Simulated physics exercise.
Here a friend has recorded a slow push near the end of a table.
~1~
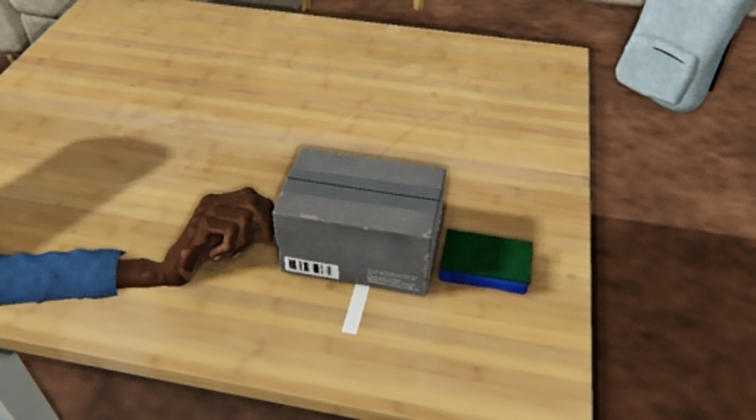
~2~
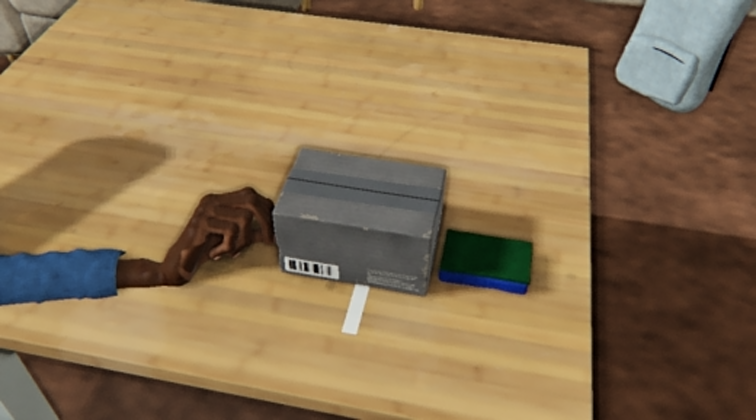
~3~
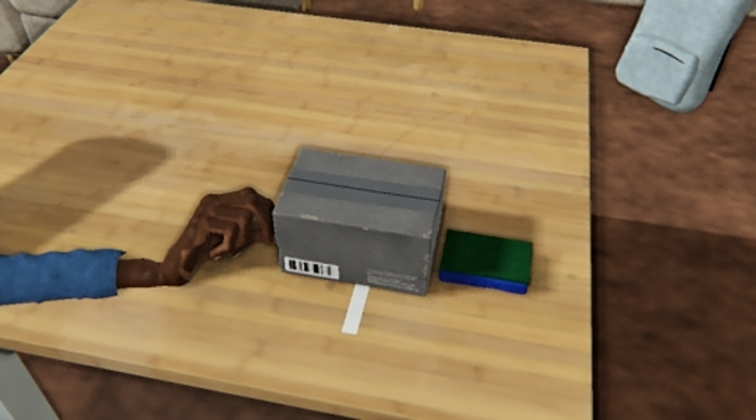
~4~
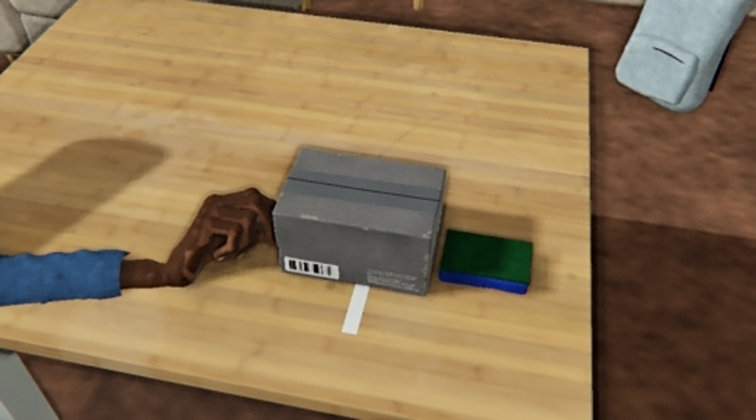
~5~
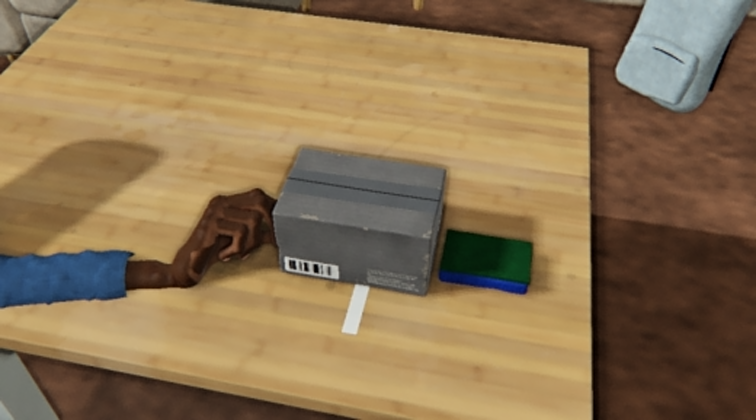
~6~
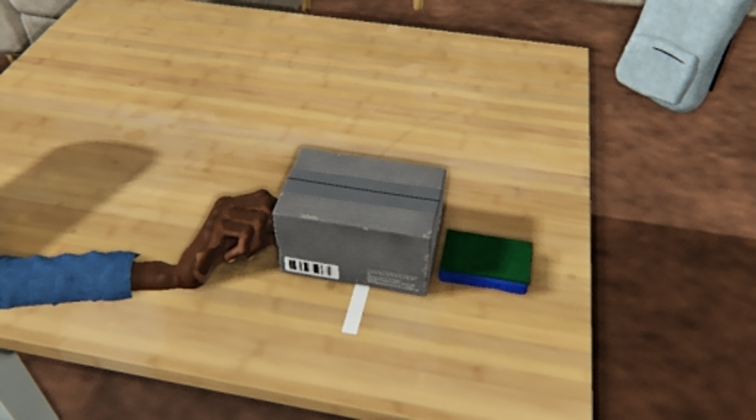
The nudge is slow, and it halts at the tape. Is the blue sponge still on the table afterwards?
It rests on the table.
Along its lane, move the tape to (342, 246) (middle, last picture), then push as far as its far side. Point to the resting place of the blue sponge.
About (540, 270).
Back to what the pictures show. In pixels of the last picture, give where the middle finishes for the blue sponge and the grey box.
Final spots: Blue sponge at (572, 276), grey box at (454, 236).
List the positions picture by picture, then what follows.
In the first frame, blue sponge (486, 262); grey box (363, 221).
In the second frame, blue sponge (486, 262); grey box (363, 221).
In the third frame, blue sponge (486, 262); grey box (363, 221).
In the fourth frame, blue sponge (486, 262); grey box (363, 221).
In the fifth frame, blue sponge (486, 262); grey box (363, 221).
In the sixth frame, blue sponge (486, 262); grey box (363, 221).
Then, 0.56 s past the last view, blue sponge travelled a little near (529, 269).
Finally, the blue sponge remains on top, near (572, 276).
